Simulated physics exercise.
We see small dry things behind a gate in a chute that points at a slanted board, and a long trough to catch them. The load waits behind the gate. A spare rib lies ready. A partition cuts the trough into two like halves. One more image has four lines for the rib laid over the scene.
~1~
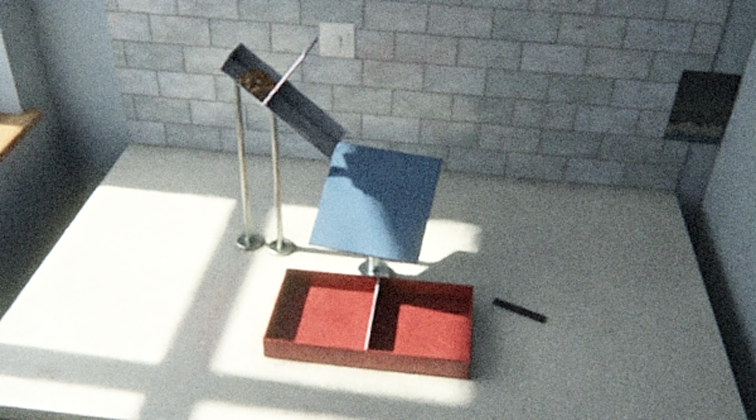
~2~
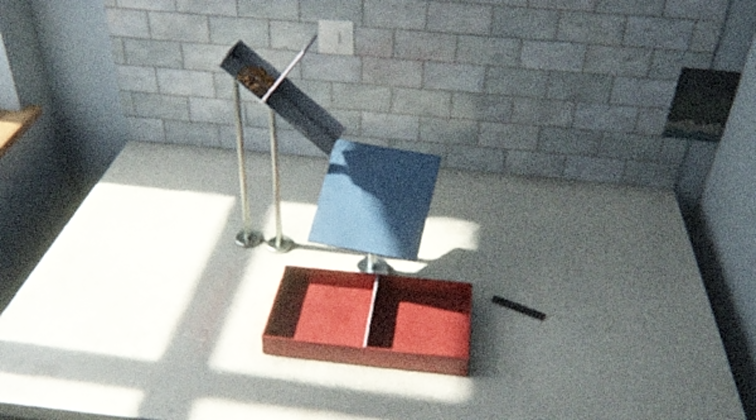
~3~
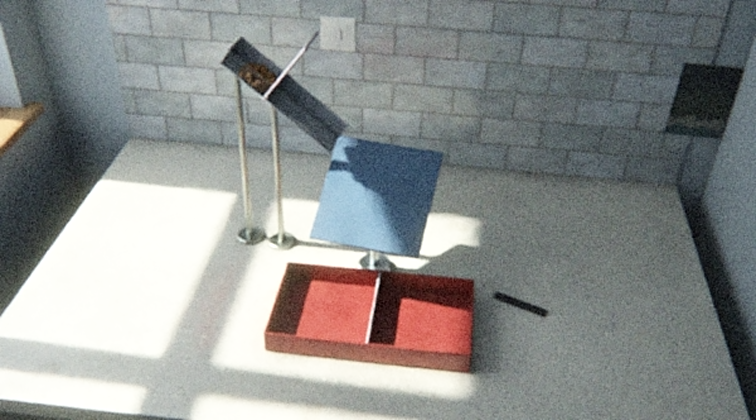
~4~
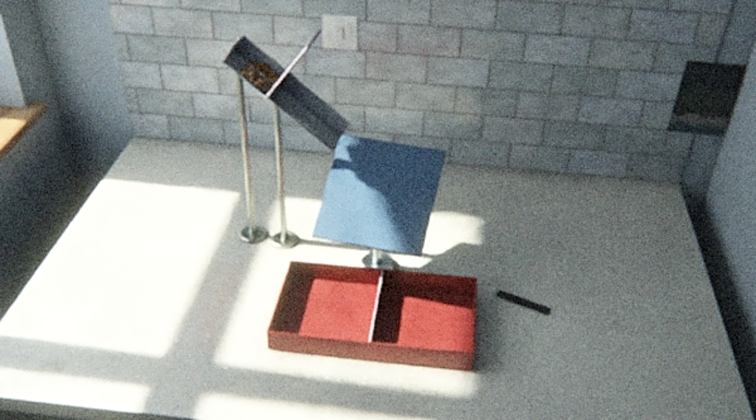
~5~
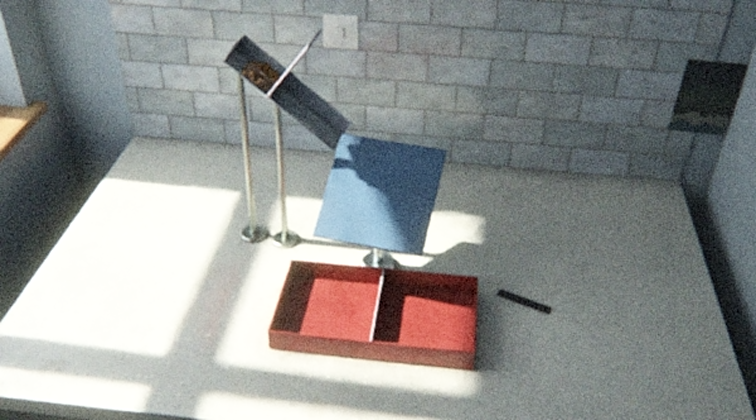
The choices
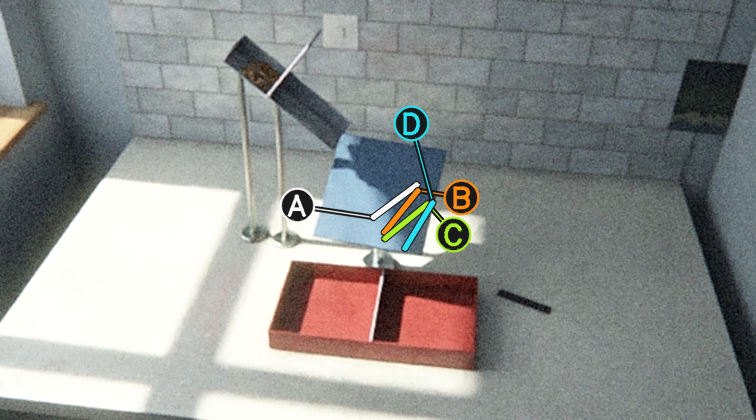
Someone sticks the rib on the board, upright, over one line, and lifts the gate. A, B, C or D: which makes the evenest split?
D.
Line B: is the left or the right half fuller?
Left.
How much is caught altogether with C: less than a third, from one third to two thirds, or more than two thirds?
Line C gives more than two thirds.
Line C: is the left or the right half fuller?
The left half.
On the marked copy, line A from (417, 184) to (373, 217); line B from (418, 190) to (384, 232); line C from (427, 203) to (384, 238); line D from (432, 202) to (404, 248).
With A, of what is caught, almost all in the left half, just a few in the right.
With B, of what is caught, almost all in the left half, about a tenth in the right.
With C, of what is caught, almost all in the left half, about a tenth in the right.
With D, of what is caught, roughly a third in the left half, roughly two thirds in the right.
